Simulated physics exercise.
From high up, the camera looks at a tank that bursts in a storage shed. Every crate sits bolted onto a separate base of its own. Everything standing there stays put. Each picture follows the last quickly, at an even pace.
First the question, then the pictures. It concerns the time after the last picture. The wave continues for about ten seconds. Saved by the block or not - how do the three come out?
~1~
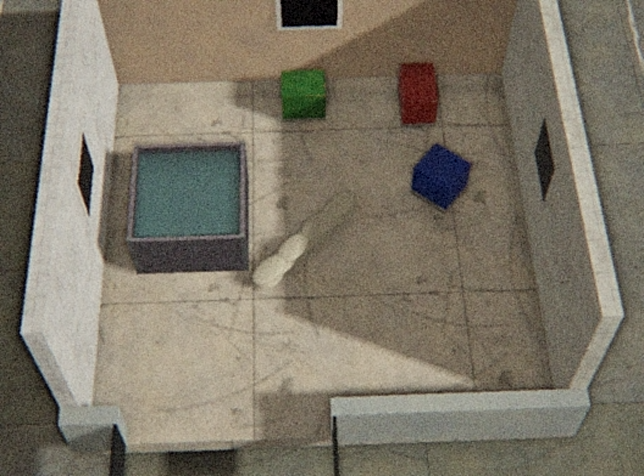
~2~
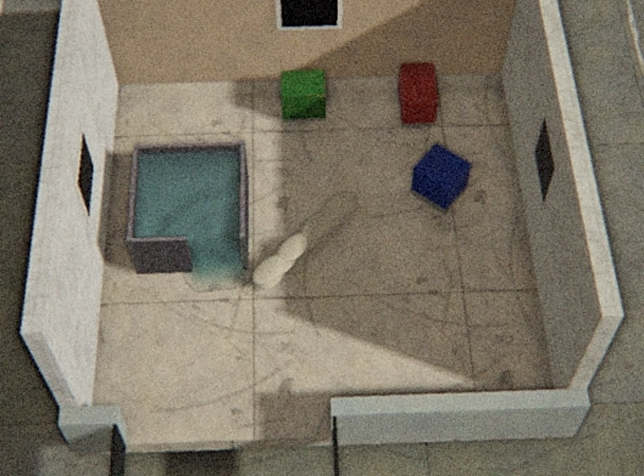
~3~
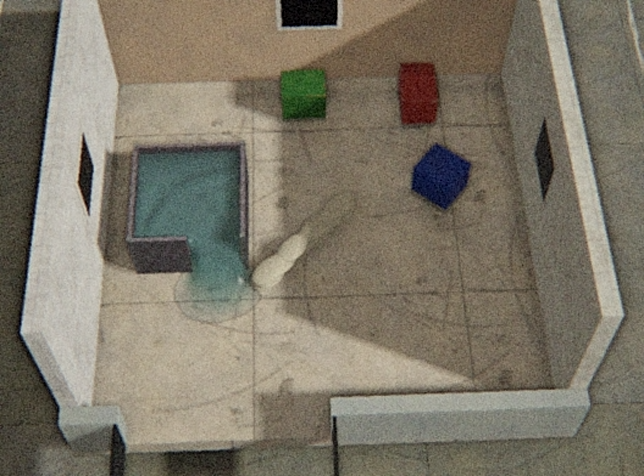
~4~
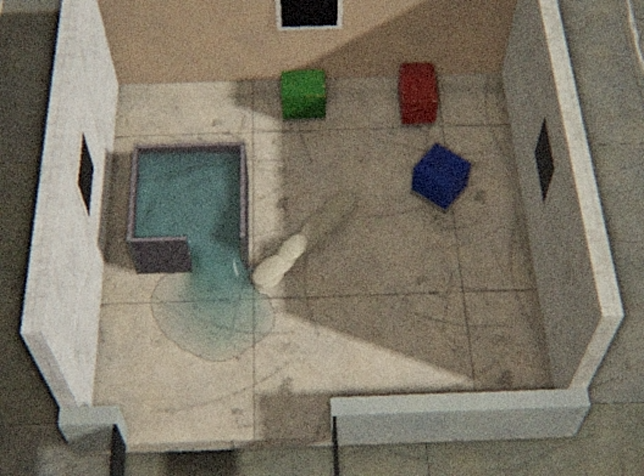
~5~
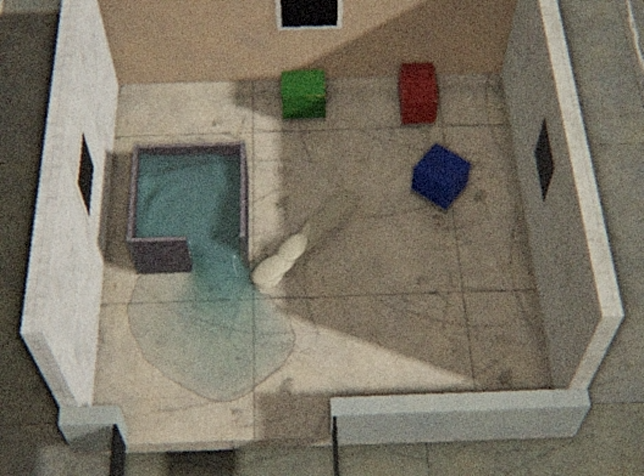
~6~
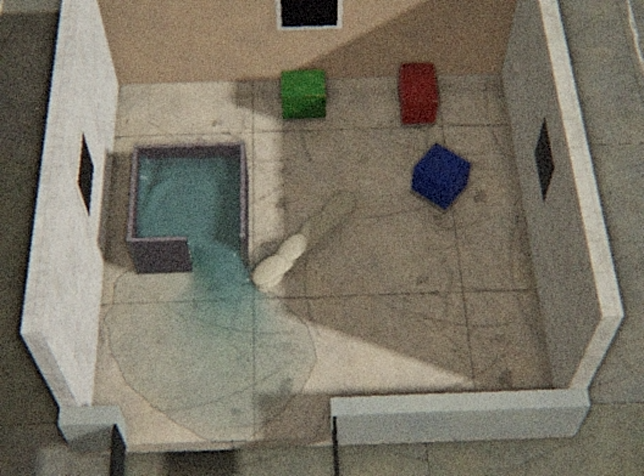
They come out like this: The green crate dry, the blue crate dry, the red crate dry.
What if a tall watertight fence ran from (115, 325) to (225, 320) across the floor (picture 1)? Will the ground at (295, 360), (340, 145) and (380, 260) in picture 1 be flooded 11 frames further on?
First inundated, then unwetted, then unwetted.
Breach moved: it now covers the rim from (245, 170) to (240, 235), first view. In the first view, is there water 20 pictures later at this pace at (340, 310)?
That spot: Spared.
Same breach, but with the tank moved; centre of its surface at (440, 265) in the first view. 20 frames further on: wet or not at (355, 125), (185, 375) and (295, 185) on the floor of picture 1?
As listed: No water, flooded, dry.
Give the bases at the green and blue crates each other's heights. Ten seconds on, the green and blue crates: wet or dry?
The green one is not reached, and the blue one is not reached.
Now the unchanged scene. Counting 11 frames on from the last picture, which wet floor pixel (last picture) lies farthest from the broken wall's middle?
At roughly (522, 412).
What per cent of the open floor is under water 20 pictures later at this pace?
I'd say close to 35 per cent.
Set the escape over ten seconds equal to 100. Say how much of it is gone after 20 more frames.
By my reckoning, 60 %.
A moment on, water covers 25 % of the floor; the green crate not reached, the blue crate not reached, the red crate not reached.
Next, water covers 30 % of the floor; the green crate not reached, the blue crate not reached, the red crate not reached.
Then, water covers 35 % of the floor; the green crate water round its plinth, the blue crate not reached, the red crate not reached.
Later, water covers 45 % of the floor; the green crate water round its plinth, the blue crate water round its plinth, the red crate not reached.
In the end, water covers 50 % of the floor; the green crate stayed above the water, the blue crate stayed above the water, the red crate stayed above the water.
